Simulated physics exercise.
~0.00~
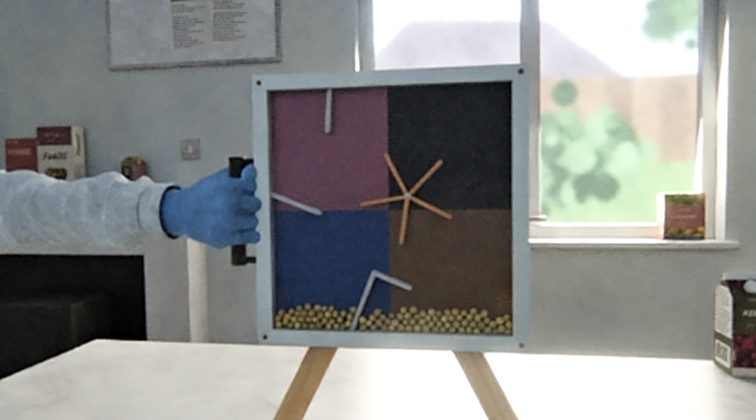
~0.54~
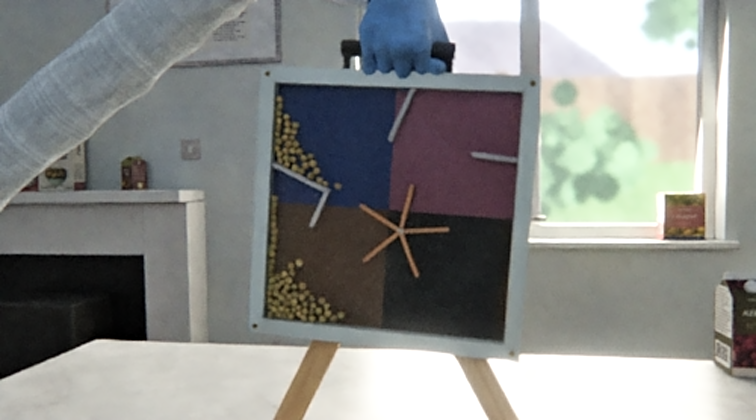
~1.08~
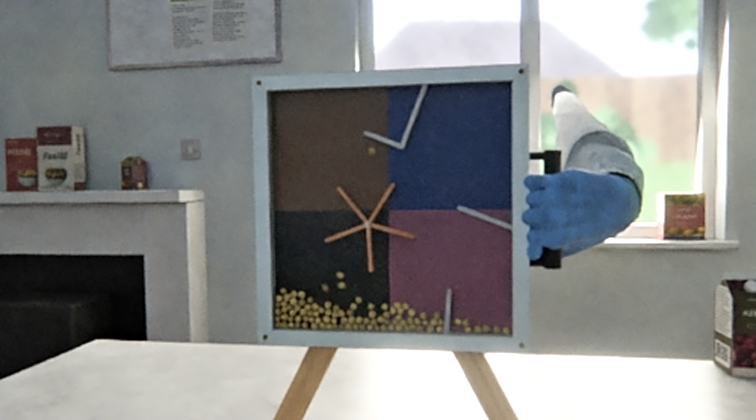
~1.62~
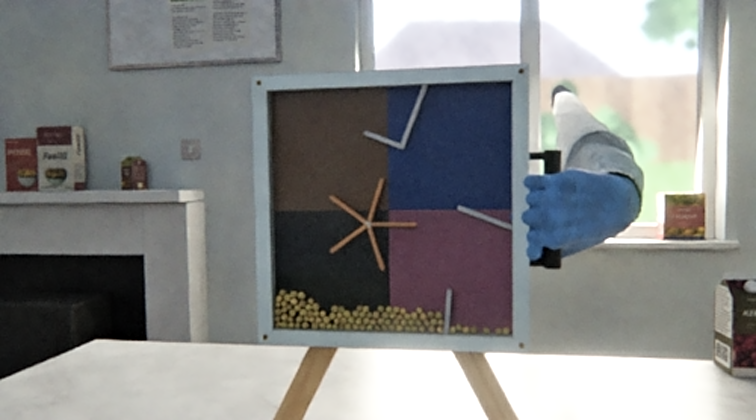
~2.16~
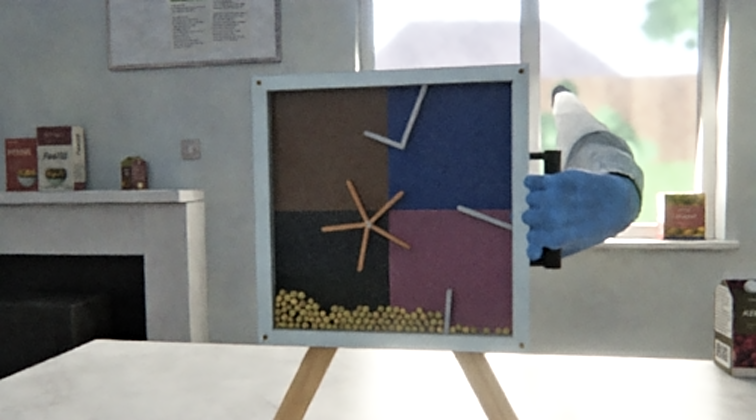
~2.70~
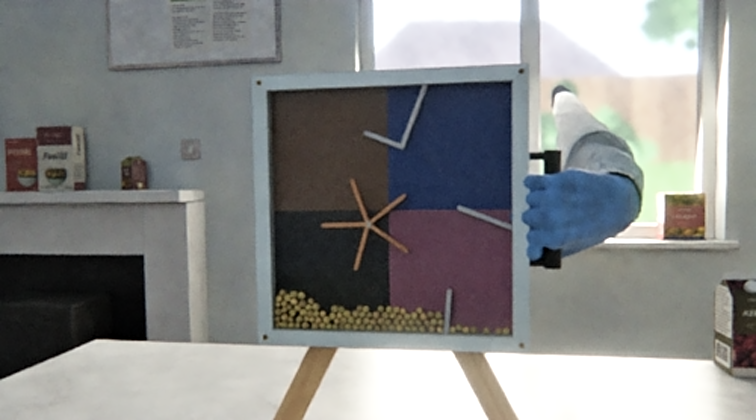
A square, pale-framed case with a clear cover stands on a wooden easel behind a white table, seen straight on in a room with a fireplace and a bright window. Its quarters are pink, black, blue and brown, with an orange five-armed spinner, pale bars and small yellowish beads along the bottom. A blue-gloved hand on the left handle turns the case clockwise, and the beads slide and tumble as the handle passes the top. It stops upside down, handle at right. The spinner swings a little, and the beads rest mostly in black, the rest in pink.
